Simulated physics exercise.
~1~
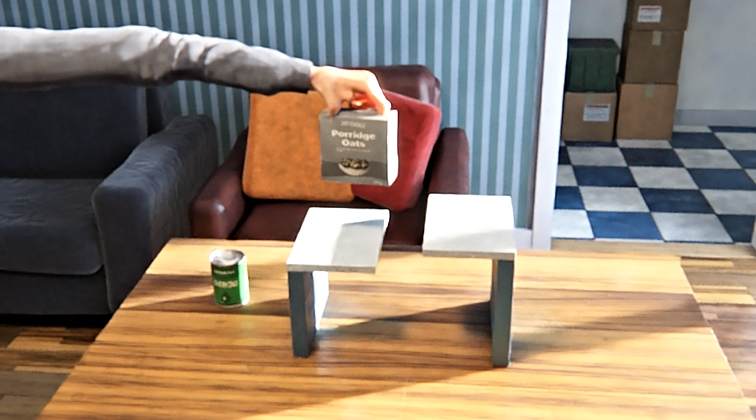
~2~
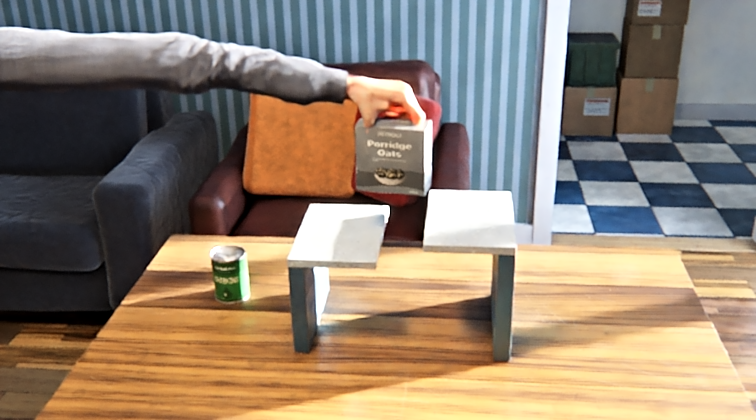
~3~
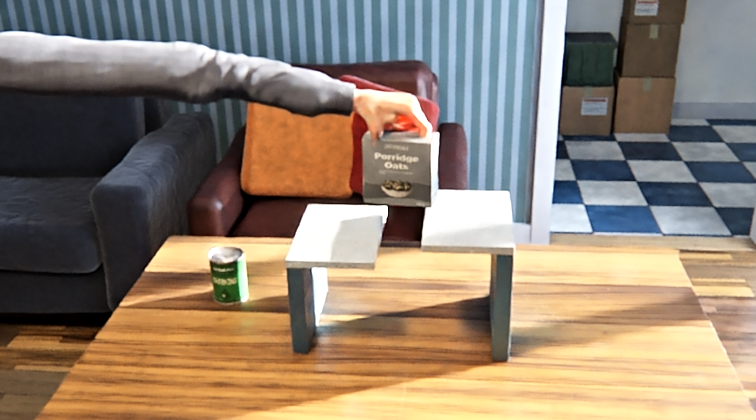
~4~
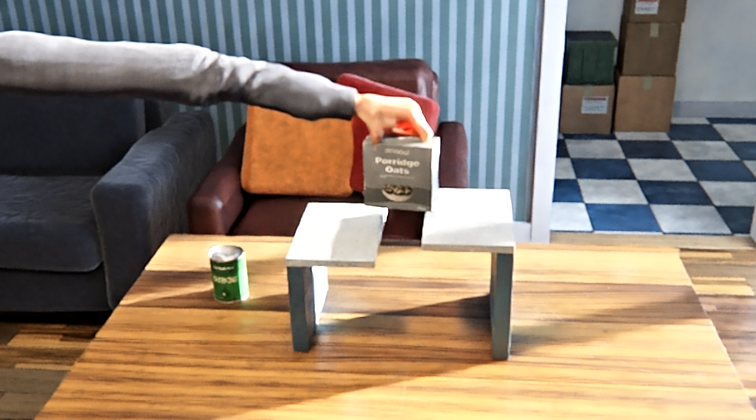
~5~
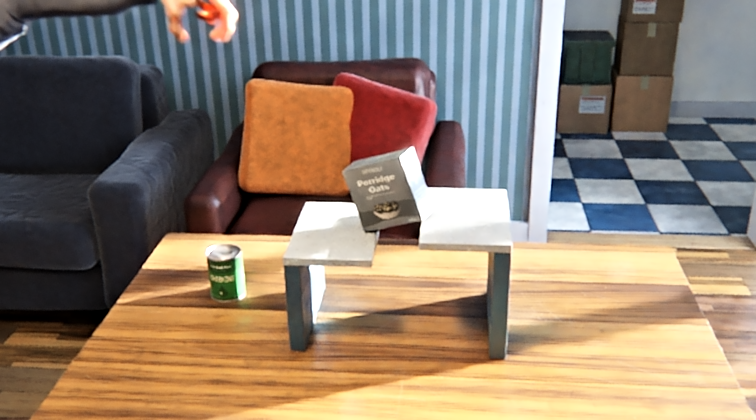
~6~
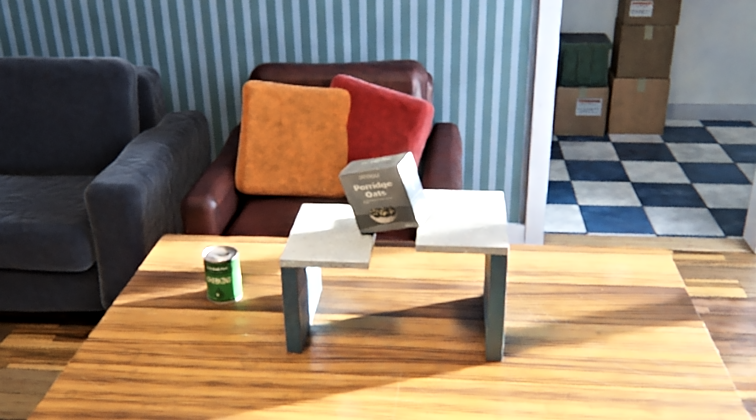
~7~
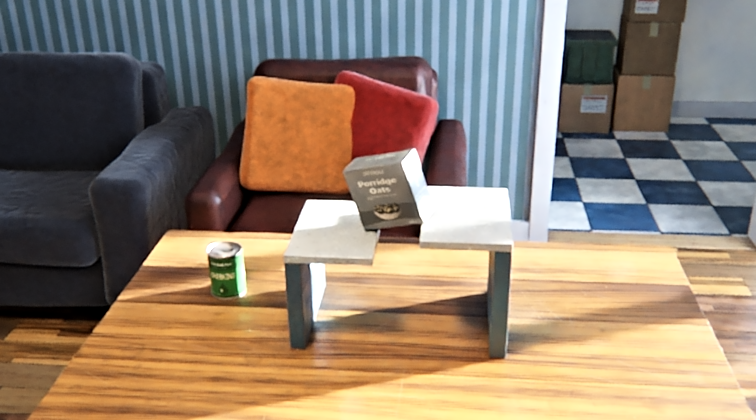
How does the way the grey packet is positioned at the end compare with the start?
At the start the grey packet is held upright by the hand, but at the end it is leaning over to one side, caught at the gap between the two ledges.
